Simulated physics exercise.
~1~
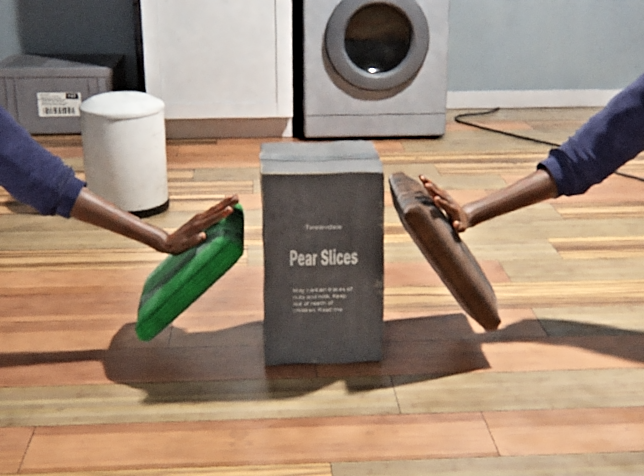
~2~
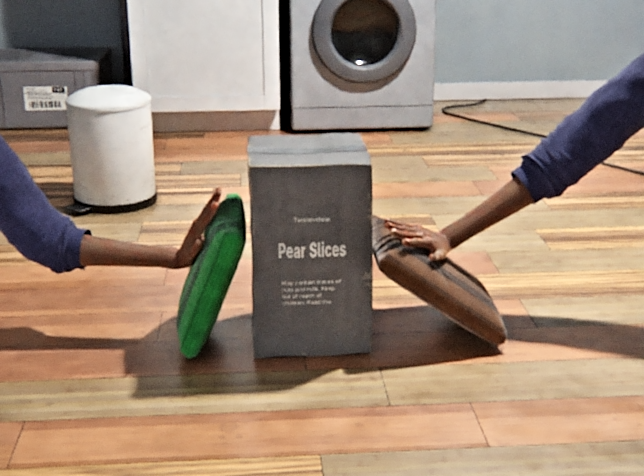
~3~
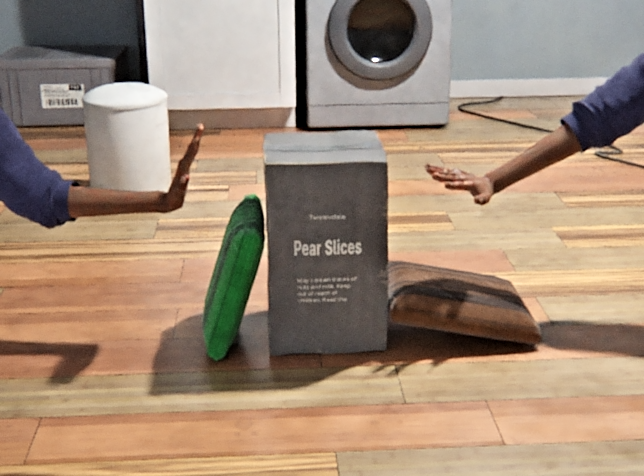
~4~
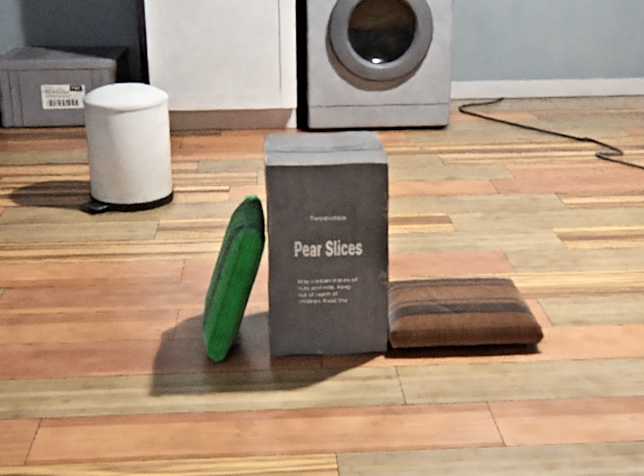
To begin with, two hands reach in from opposite sides of a grey box labelled Pear Slices on a wooden floor, one holding a green cushion on the left, the other a brown cushion on the right. They bring the cushions in to lean against the box, the green one steep and the brown one at a lower slant. Both hands then let go and draw back. The green cushion stays propped upright, while the brown one slumps down beside the box. With the hands gone, the green cushion still leans and the brown cushion lies flat.
